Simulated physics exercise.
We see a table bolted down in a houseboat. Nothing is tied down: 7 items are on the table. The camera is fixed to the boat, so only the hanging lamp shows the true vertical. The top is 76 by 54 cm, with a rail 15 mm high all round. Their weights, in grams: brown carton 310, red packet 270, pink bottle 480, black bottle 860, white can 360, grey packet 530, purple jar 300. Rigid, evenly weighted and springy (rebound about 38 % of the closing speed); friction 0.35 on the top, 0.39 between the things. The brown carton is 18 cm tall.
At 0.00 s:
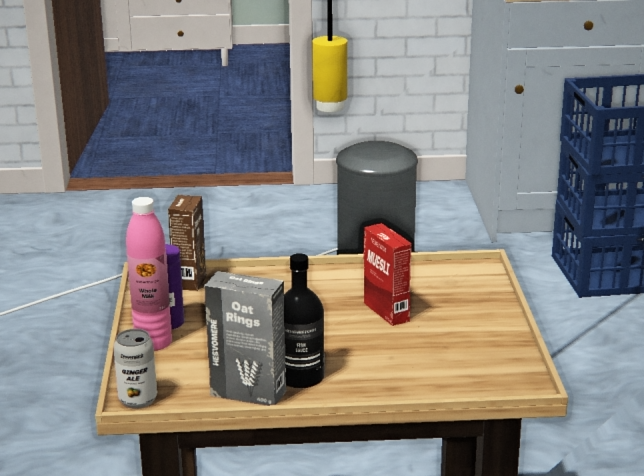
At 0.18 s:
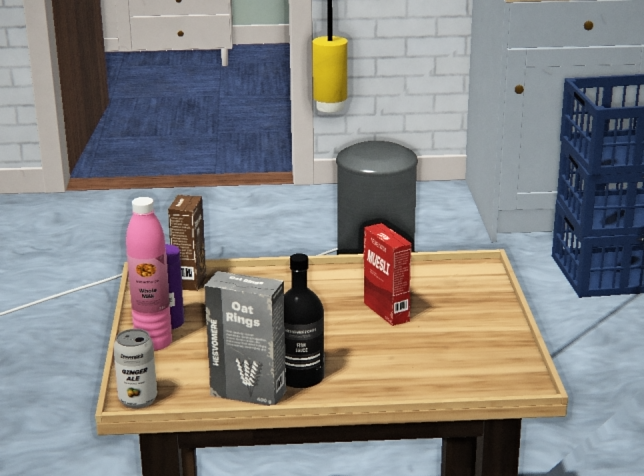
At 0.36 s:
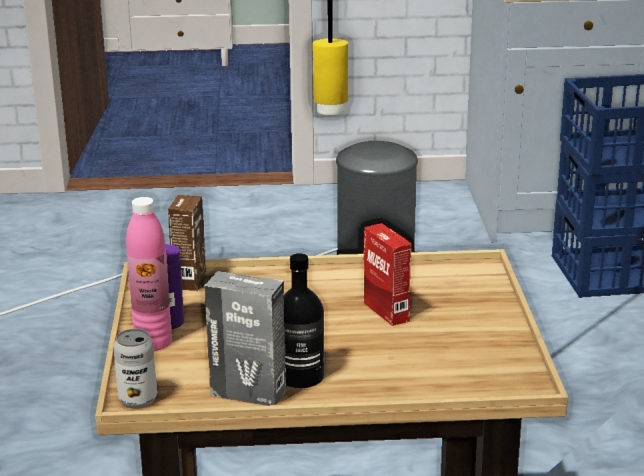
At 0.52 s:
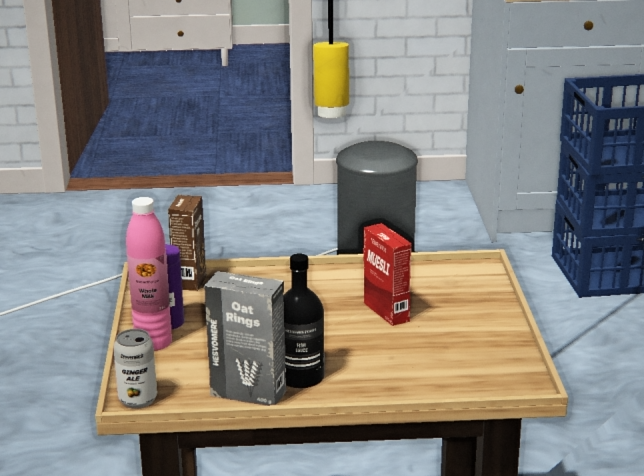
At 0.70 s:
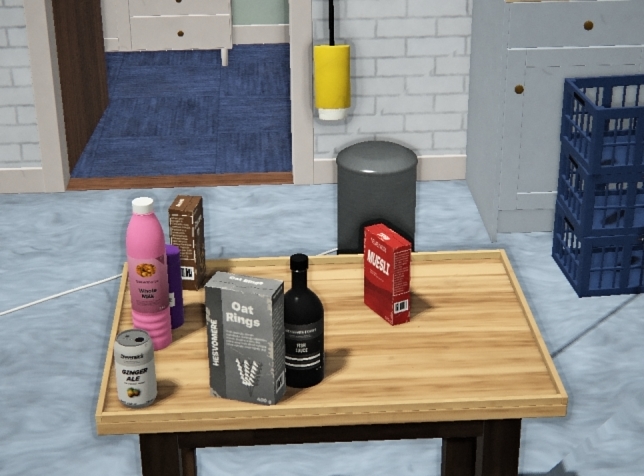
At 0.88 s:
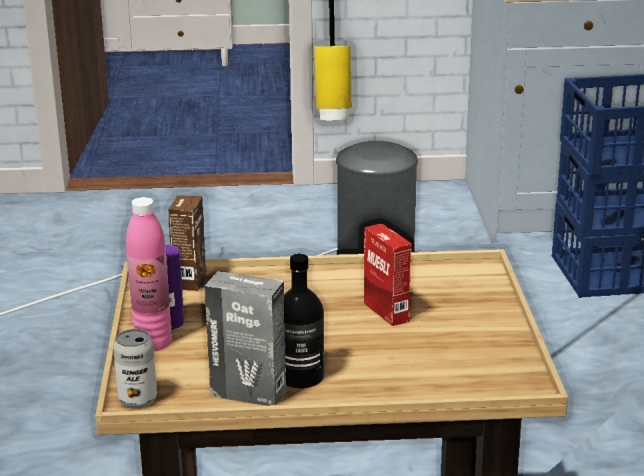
Nothing visibly moved: the pink bottle, white can, grey packet, black bottle, brown carton, purple jar and red packet all stayed in place on the wooden table, while the yellow lamp hung still behind.
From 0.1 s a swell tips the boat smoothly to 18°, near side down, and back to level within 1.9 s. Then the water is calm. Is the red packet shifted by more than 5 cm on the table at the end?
The red packet stays put.
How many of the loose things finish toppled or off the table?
That comes to 2.
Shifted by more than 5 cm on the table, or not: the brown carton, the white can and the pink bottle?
The brown carton stays put; the white can stays put; the pink bottle ends elsewhere.
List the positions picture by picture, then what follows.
Boat level; red packet (387, 274); brown carton (188, 243), in the first frame.
Boat level; black bottle (300, 319); white can (136, 369), in the second frame.
Heel 3°, near side down; grey packet (246, 340), in the third frame.
Heel 7°, near side down; brown carton (188, 243); pink bottle (148, 274), in the fourth frame.
Heel 13°, near side down; black bottle (300, 318); white can (136, 369), in the fifth frame.
Heel 17°, near side down; red packet (387, 275); grey packet (246, 340), in the sixth frame.
After 1.48 s, heel 10°, near side down; grey packet now off the table; pink bottle 49° off its base; white can 10° off its base.
After 1.68 s, heel 5°, near side down; pink bottle on its side; white can 17° off its base.
After 1.98 s, boat level; pink bottle on its side; white can 5° off its base.
After 2.38 s, boat level; pink bottle on its side; white can moved 2 cm.
In the end (4.3 s), off the table, grey packet; toppled on the table, pink bottle; the other 5 under 5 cm from the start. At the end, from the last picture's camera, red packet near (387, 275).
